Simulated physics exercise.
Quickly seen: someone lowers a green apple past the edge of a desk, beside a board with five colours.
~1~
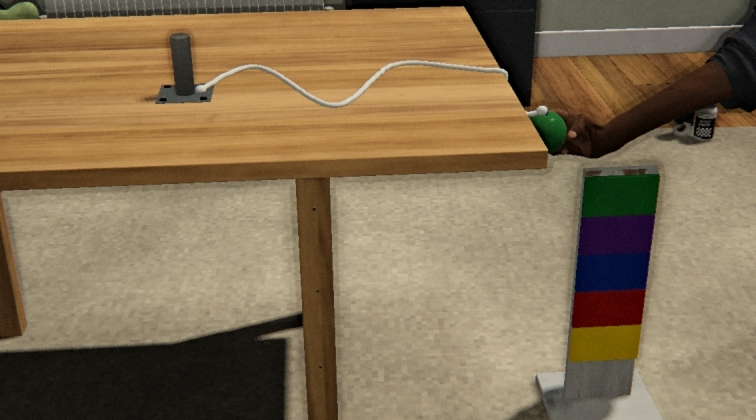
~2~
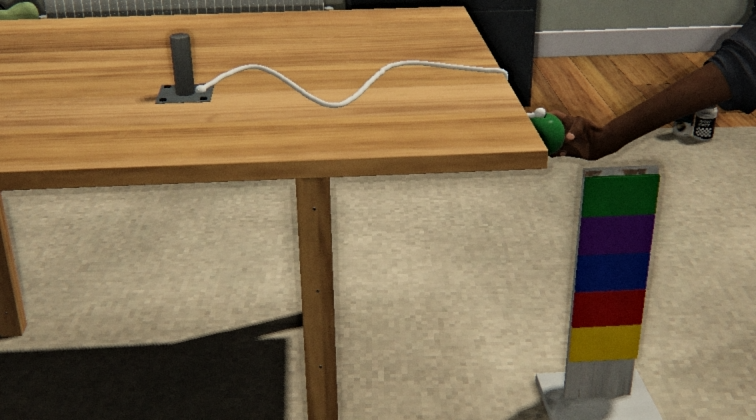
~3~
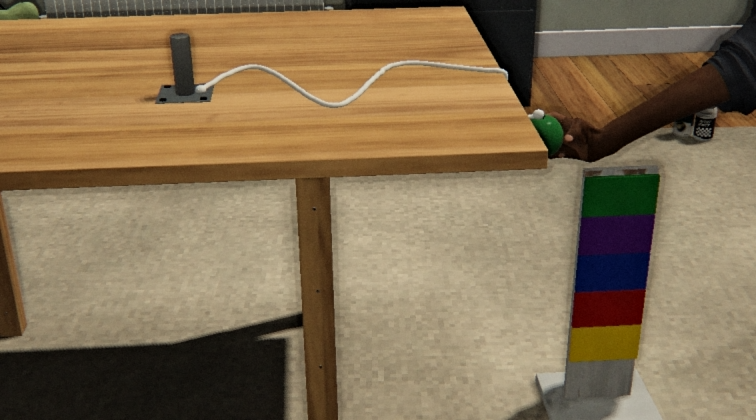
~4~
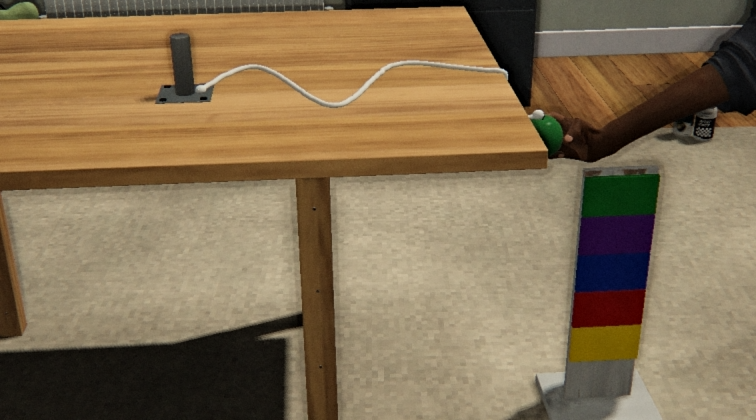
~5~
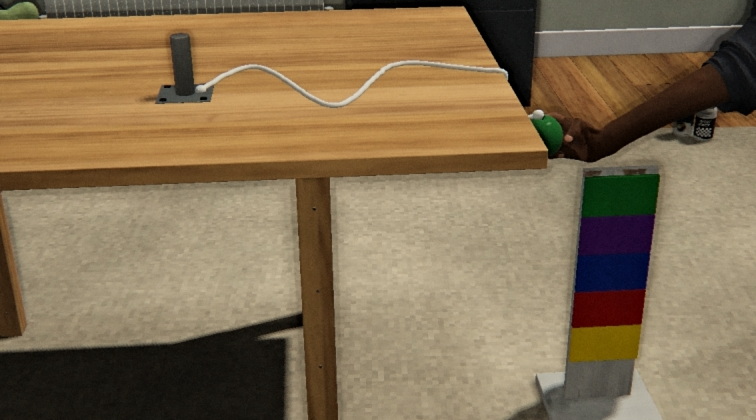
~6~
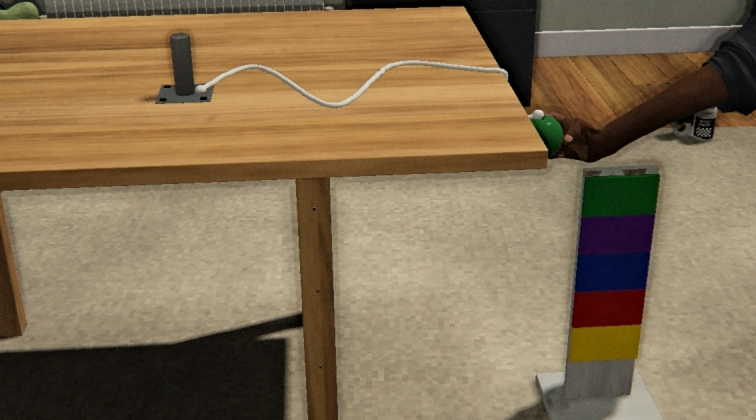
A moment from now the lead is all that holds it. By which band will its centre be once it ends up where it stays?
By the red band.
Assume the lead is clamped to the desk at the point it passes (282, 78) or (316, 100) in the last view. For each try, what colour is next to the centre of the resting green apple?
Try one: Blue. Try two: Purple.
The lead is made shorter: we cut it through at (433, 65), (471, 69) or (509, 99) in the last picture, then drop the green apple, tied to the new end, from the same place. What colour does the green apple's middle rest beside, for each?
One at a time, the answers are: Green; purple; blue.
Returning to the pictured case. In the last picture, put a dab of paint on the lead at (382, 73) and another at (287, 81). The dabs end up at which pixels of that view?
In that view they reach (505, 120) and (354, 84).
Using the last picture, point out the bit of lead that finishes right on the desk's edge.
Look near (366, 86).
A little later, apple near (495, 307); level with red.
Next, apple near (493, 320); level with red.
When it is over, apple near (491, 321); level with red. The red one.
